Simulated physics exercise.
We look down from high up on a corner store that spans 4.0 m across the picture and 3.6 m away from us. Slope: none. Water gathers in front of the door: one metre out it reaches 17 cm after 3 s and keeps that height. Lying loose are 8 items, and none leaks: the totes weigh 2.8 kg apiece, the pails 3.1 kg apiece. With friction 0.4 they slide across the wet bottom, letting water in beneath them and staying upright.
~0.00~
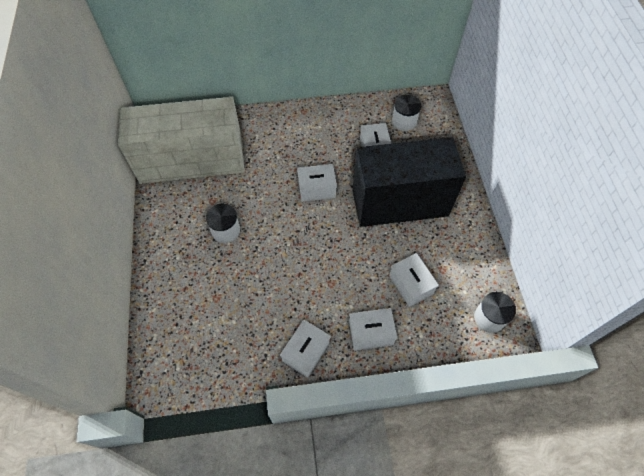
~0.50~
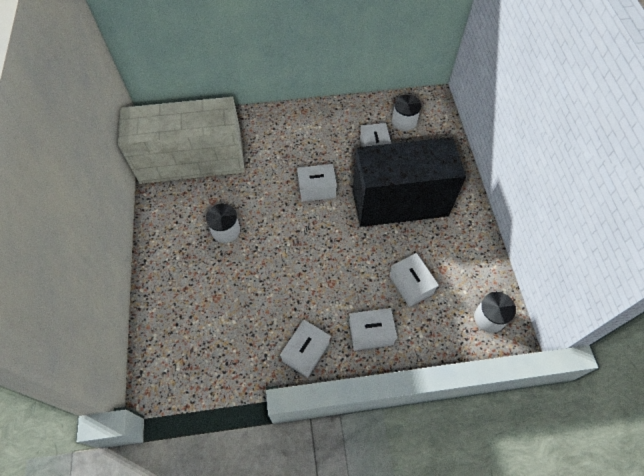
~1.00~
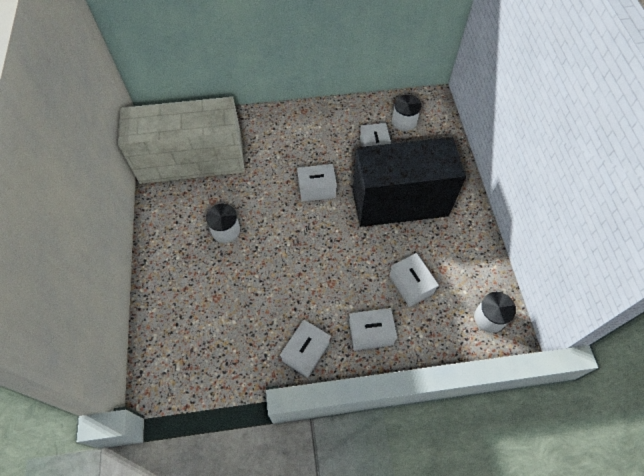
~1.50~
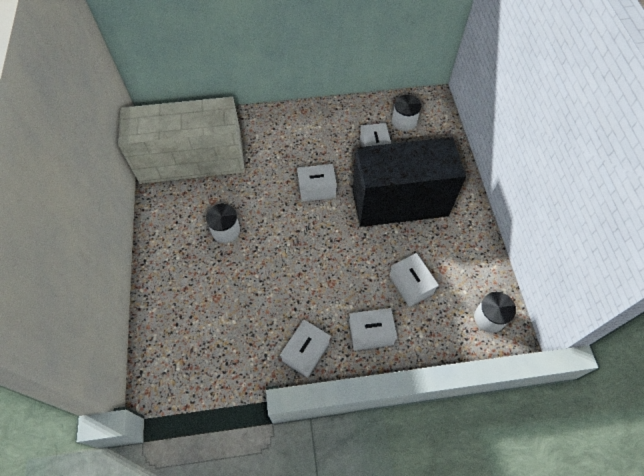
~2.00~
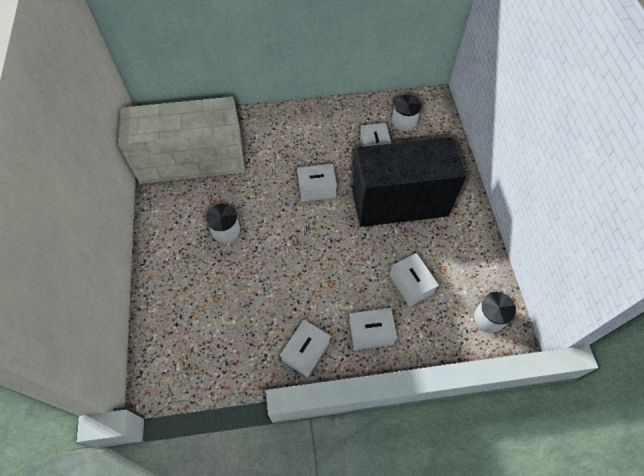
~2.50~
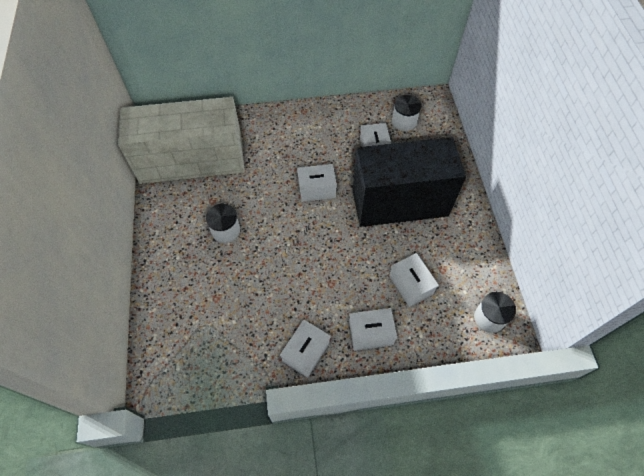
A corner store with a speckled floor is seen from high above, between grey, green and pale brick walls. A black block stands right of centre and a stone-coloured one at back left, with five pale slotted boxes and three dark-topped pails scattered around. Greenish water spreads over the grey ground outside, covers the dark doorway strip and thinly enters at lower left, while the objects and camera stay still.
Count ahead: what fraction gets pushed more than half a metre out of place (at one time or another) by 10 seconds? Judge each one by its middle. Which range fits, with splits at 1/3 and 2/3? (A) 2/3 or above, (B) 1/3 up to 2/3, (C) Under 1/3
Option B: 1/3 up to 2/3.
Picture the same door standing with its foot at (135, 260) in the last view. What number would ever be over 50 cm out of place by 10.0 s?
The answer then is 7.
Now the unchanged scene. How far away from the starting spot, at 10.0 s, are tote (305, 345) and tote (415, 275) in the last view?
Shifts: 10 cm / 50 cm.
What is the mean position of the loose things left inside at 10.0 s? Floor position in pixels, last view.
Roughly at (439, 271).
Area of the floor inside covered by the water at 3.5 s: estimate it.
Roughly 3.0 m2 of it is wet.
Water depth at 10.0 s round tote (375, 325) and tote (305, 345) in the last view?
Close to 2 and 2 centimetres.
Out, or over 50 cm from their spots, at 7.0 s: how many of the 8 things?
Result: 3.
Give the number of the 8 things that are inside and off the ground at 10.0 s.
6.
After 3.5 s 0 of 8 are over 50 cm from their spots; 0 afloat.
After 4.5 s 1 of 8 are over 50 cm from their spots; 0 afloat.
After 7.0 s 3 of 8 are over 50 cm from their spots; 2 afloat.
After 10.0 s 4 of 8 are over 50 cm from their spots, and 4 have been at some point; 6 afloat.
